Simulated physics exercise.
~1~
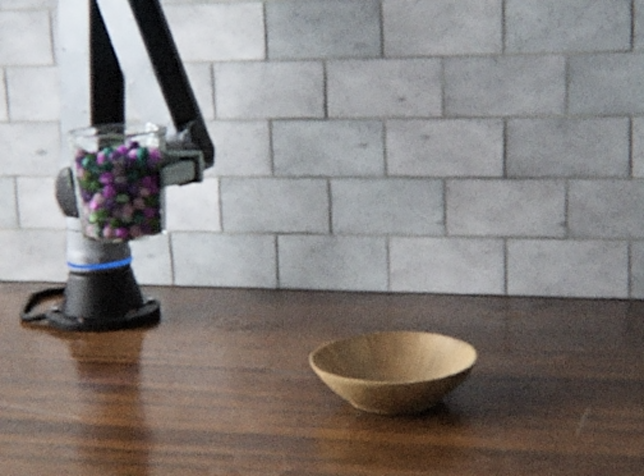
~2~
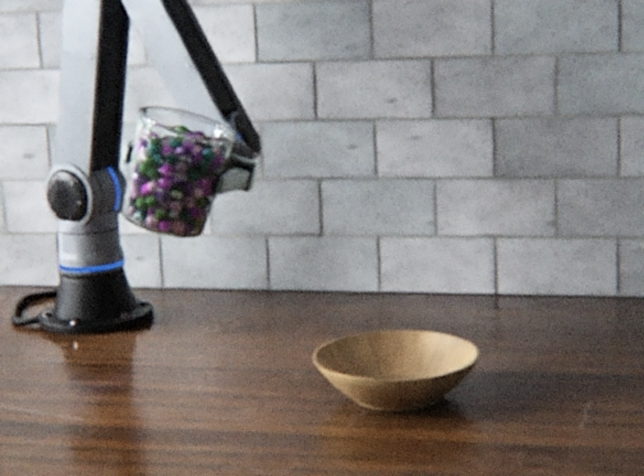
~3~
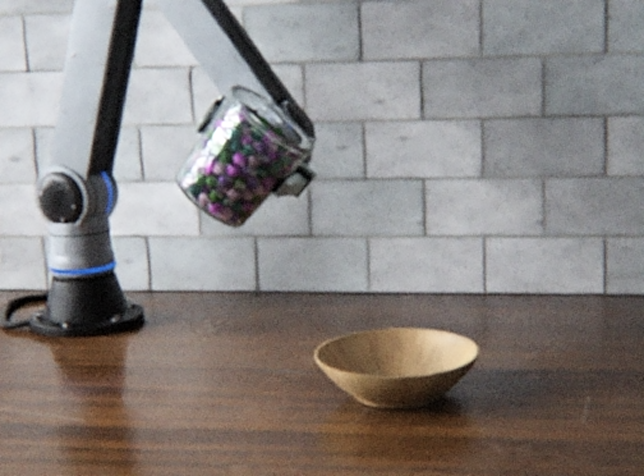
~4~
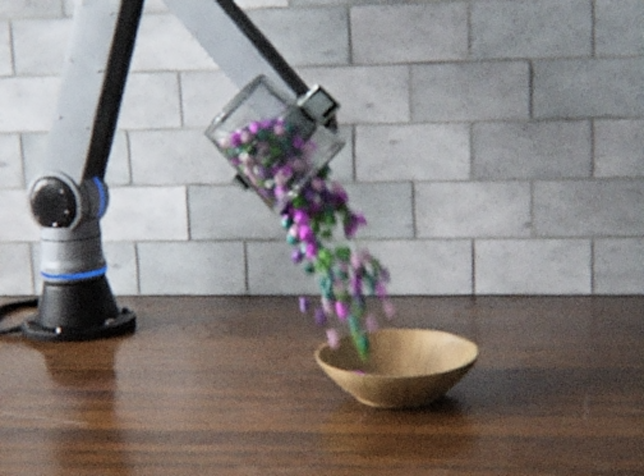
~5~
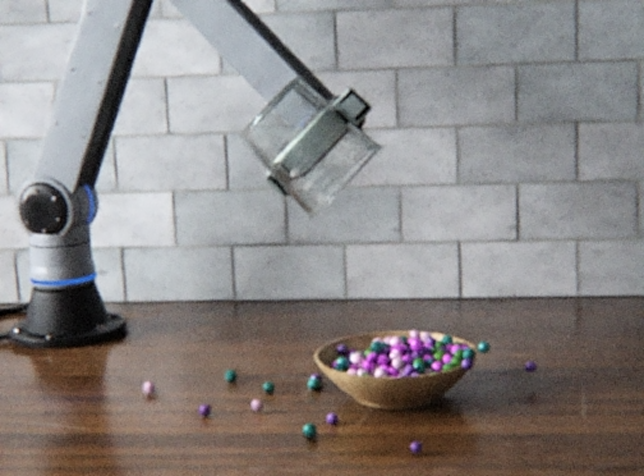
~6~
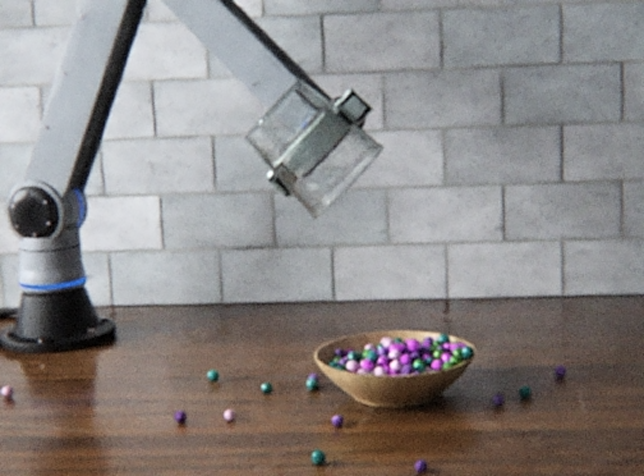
To begin with, a robot arm on the left holds a clear cup filled with purple, green and pink round sweets, while an empty wooden bowl sits on a dark wooden table before a grey tiled wall. The arm carries the cup to the right and starts to lean it towards the bowl. It then tips the cup past level, and the sweets pour down in a stream. Most land in the bowl and heap up, but several scatter and roll across the table. Finally, the emptied cup hangs tilted mouth-down, with the bowl full and a few sweets lying around it.
